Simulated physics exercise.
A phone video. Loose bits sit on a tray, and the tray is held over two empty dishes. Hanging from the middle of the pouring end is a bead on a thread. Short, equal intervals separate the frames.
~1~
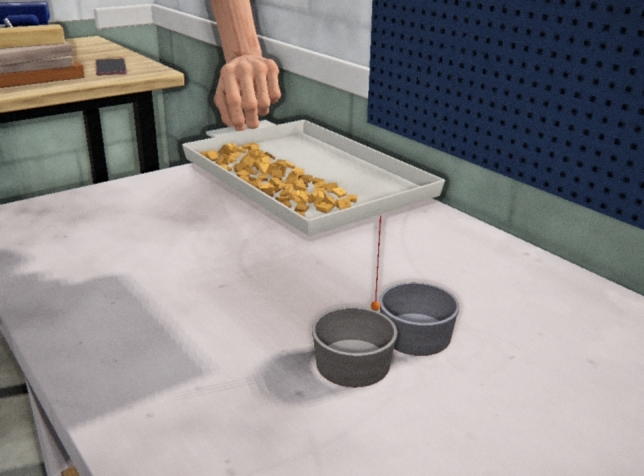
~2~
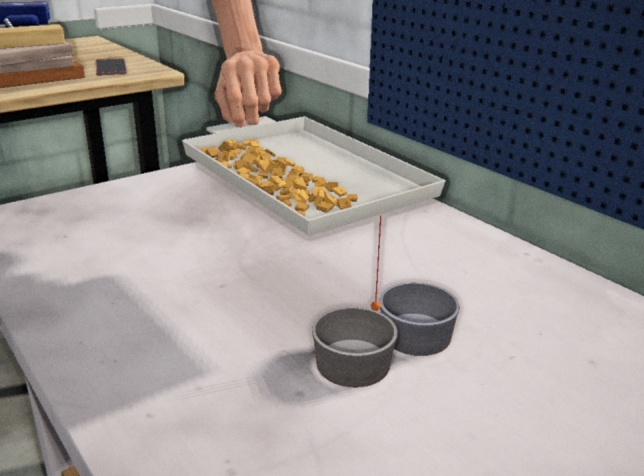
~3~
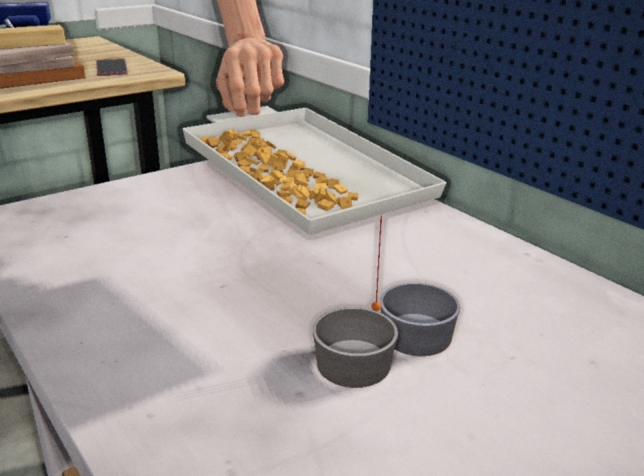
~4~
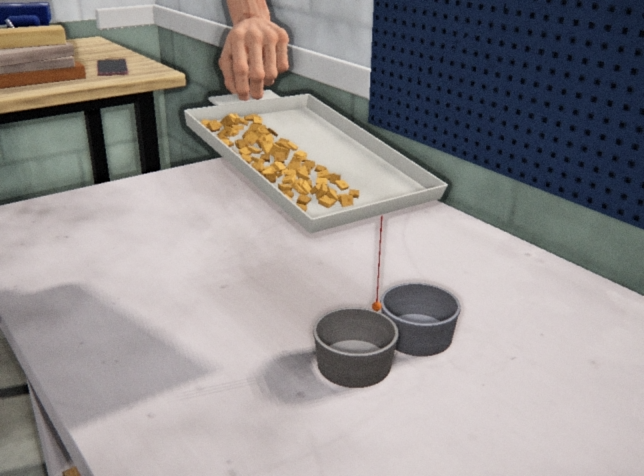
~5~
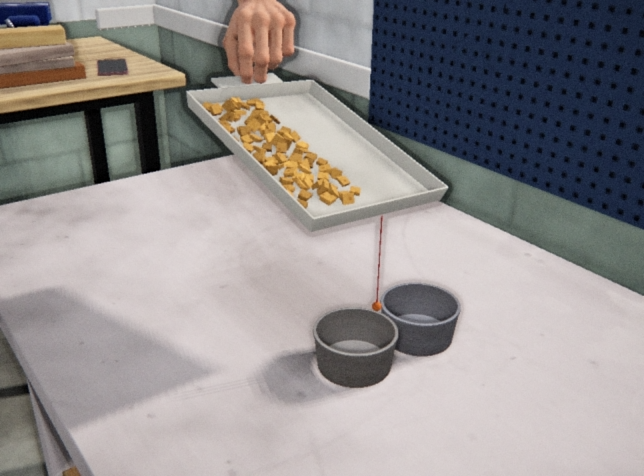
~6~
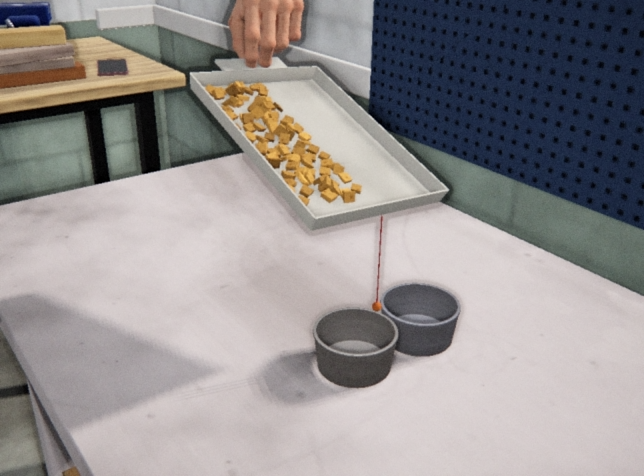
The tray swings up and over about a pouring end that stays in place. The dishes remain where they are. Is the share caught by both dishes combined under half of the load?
Most is lost.
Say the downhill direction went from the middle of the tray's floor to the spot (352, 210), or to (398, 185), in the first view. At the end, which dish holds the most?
The first try: Left. The second: Right.
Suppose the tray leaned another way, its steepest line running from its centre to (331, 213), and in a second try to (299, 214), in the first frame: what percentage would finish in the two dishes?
Lab note: Case 1 near 40 %, case 2 near 20 %.
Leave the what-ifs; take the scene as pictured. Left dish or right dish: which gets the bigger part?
That would be the right of the two, then.
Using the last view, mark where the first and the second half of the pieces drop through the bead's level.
I'd say close to (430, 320) at first and close to (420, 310) later on.
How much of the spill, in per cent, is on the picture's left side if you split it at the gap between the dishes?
I make it about 10 percent or so.
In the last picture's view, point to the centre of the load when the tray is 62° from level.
I'd put the middle of the pieces at roughly (388, 190).
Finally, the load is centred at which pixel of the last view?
Around (452, 370), give or take.
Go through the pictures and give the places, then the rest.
In the first frame, corners of the pouring end (309, 219) and (441, 180), level; middle of the load (273, 170), cereal squares; left dish (380, 364); right dish (445, 334); bead on its thread (375, 306).
In the second frame, corners of the pouring end (309, 219) and (441, 180), level; middle of the load (273, 168).
In the third frame, corners of the pouring end (311, 218) and (442, 182), tipped barely, lowest at the right corner; middle of the load (274, 162).
In the fourth frame, corners of the pouring end (313, 217) and (444, 184), tipped a little, lowest at the right corner; middle of the load (276, 151).
In the fifth frame, corners of the pouring end (314, 216) and (444, 186), tipped a little, lowest at the right corner; middle of the load (278, 141).
In the sixth frame, corners of the pouring end (316, 216) and (445, 189), tipped clearly, lowest at the right corner; middle of the load (281, 132); left dish (381, 365); right dish (446, 334).
Just after the last frame, tray tipped steeply; every one on the tray.
A moment on, tray tipped right over; roughly half on the tray; about a tenth in the right dish; roughly a third outside both; just a few in the air.
Further on, tray tipped past a quarter turn; just a few in the left dish; roughly a quarter in the right dish; roughly two thirds outside both.
When it is over, tray tipped past a quarter turn; just a few in the left dish; roughly a quarter in the right dish; roughly two thirds outside both.
